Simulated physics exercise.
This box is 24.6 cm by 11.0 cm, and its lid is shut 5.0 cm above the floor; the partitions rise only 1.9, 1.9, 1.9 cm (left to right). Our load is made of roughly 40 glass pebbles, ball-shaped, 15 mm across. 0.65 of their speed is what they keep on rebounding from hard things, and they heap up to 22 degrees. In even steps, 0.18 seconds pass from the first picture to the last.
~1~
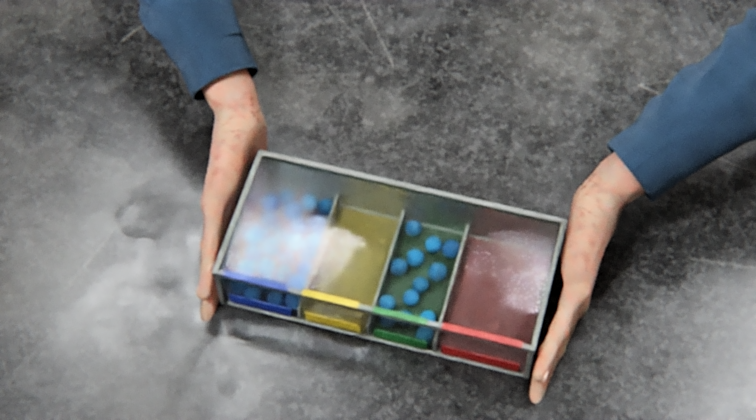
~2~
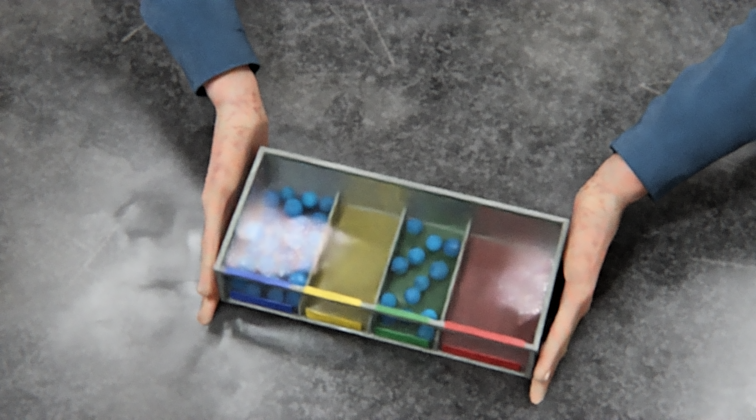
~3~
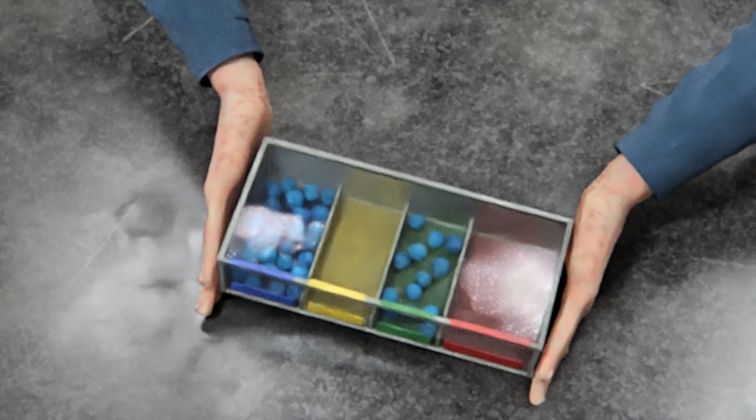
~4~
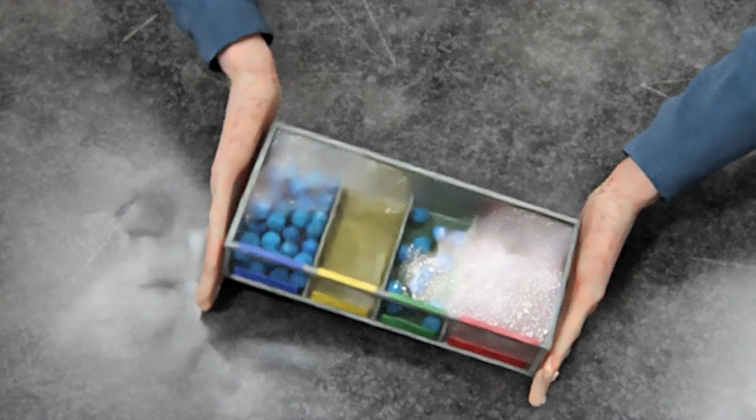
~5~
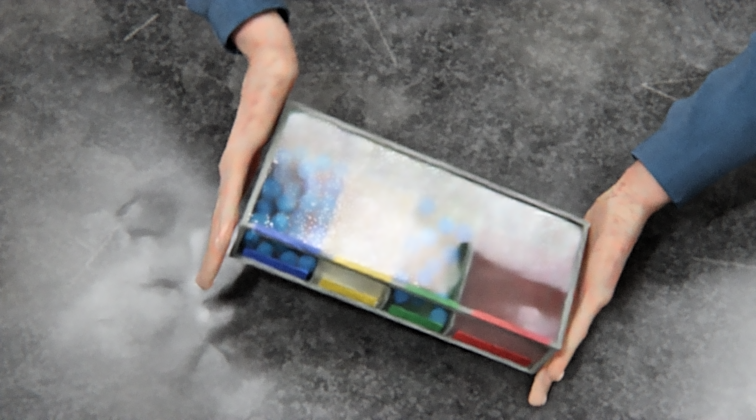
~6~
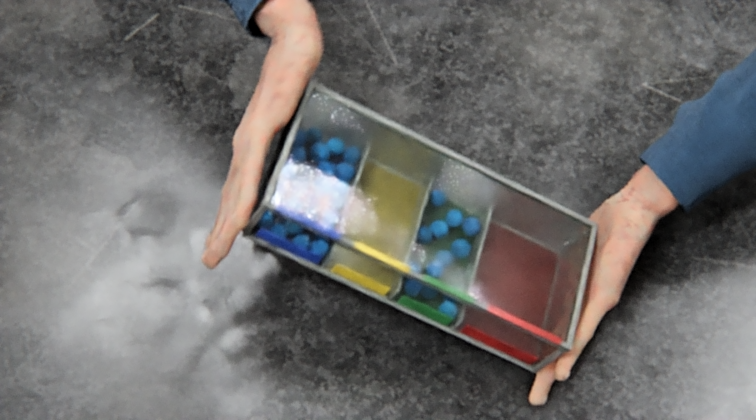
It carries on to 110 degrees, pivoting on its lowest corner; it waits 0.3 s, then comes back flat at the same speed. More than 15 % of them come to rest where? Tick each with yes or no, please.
Red - yes; blue - no; green - no; yellow - no.
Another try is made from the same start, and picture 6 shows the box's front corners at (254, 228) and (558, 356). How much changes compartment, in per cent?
I'd put it at about 95 per cent.
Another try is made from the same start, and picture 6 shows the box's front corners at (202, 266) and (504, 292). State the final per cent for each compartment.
Final per cent - red: 0; blue: 100; green: 0; yellow: 0.
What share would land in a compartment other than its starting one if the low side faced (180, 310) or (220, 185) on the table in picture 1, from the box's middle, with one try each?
First try: Around 30 percent; second try: Around 30 percent.
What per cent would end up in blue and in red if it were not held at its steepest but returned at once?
Blue 5; red 90.
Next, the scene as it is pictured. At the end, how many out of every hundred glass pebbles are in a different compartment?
100 per cent, roughly.
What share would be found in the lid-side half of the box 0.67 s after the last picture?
About 70 per cent.
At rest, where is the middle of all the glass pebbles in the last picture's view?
Roughly pixel (509, 289).
Then, 0.67 s after the last picture, tilt 110 degrees; red 90 %, green 10 %.
Then, 1.12 s after the last picture, tilt 60 degrees; red 100 %.
Then, 1.64 s after the last picture, tilt 0 degrees; red 100 %.
In the end, red 100 %, blue 0 %, green 0 %, yellow 0 %.
